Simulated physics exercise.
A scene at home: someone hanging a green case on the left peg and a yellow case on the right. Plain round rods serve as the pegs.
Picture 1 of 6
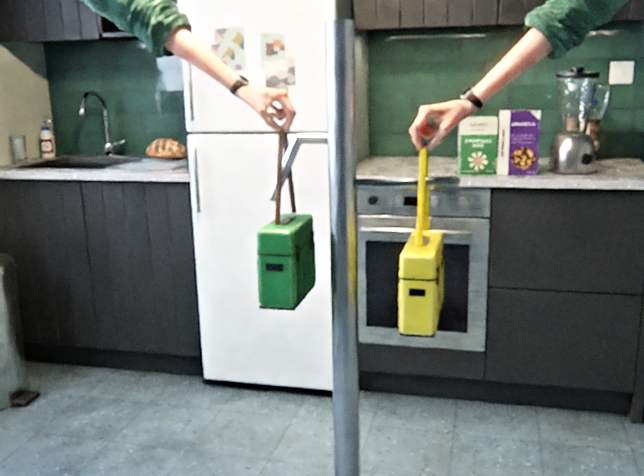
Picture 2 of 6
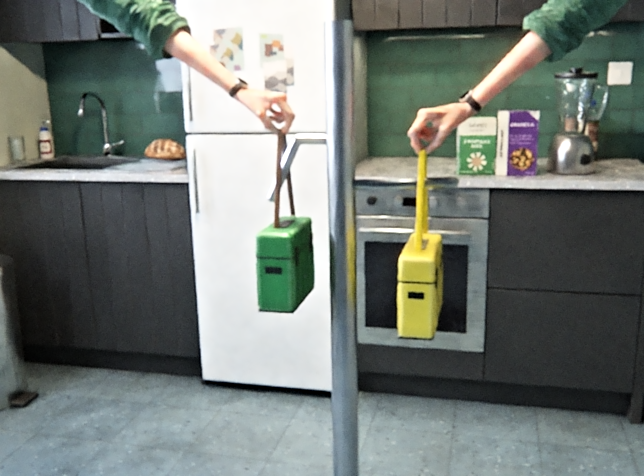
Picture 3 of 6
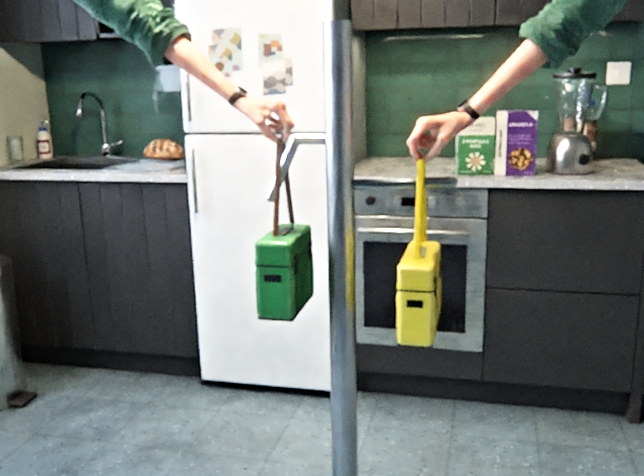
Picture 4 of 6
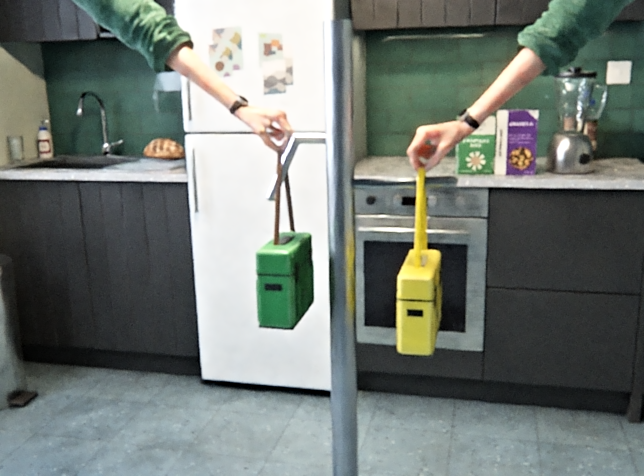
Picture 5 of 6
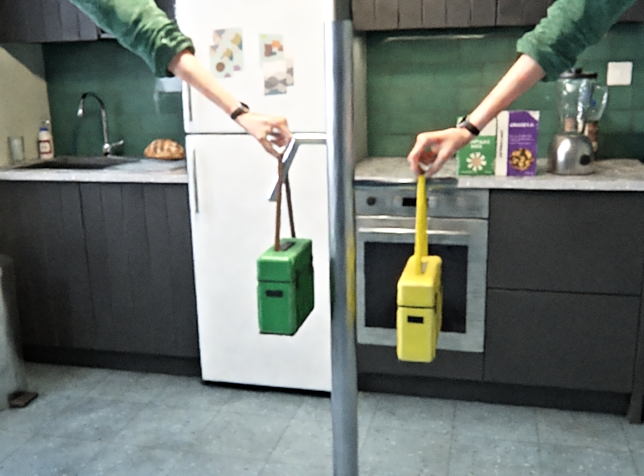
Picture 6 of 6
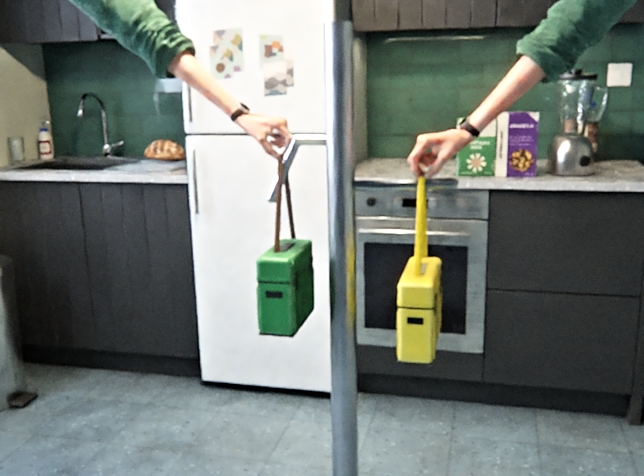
Green case and yellow case dangling by their straps from two hands, both lowering slightly in a kitchen with a metal pole between.
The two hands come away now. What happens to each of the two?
As I see it, the green case leaves the peg; the yellow case stays on the peg.
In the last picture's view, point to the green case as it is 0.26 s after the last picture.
At that instant it has reached somewhere close to (289, 363) in the last view.
Then, 0.26 s after the last picture, green case falling near (289, 363); yellow case hanging near (420, 307).
Then, 0.52 s after the last picture, green case on the floor; yellow case hanging near (419, 309).
Then, 0.84 s after the last picture, green case on the floor; yellow case hanging near (417, 310).
At rest, green case on the floor; yellow case hanging near (419, 309). The green case slips off its peg and the yellow case holds on.
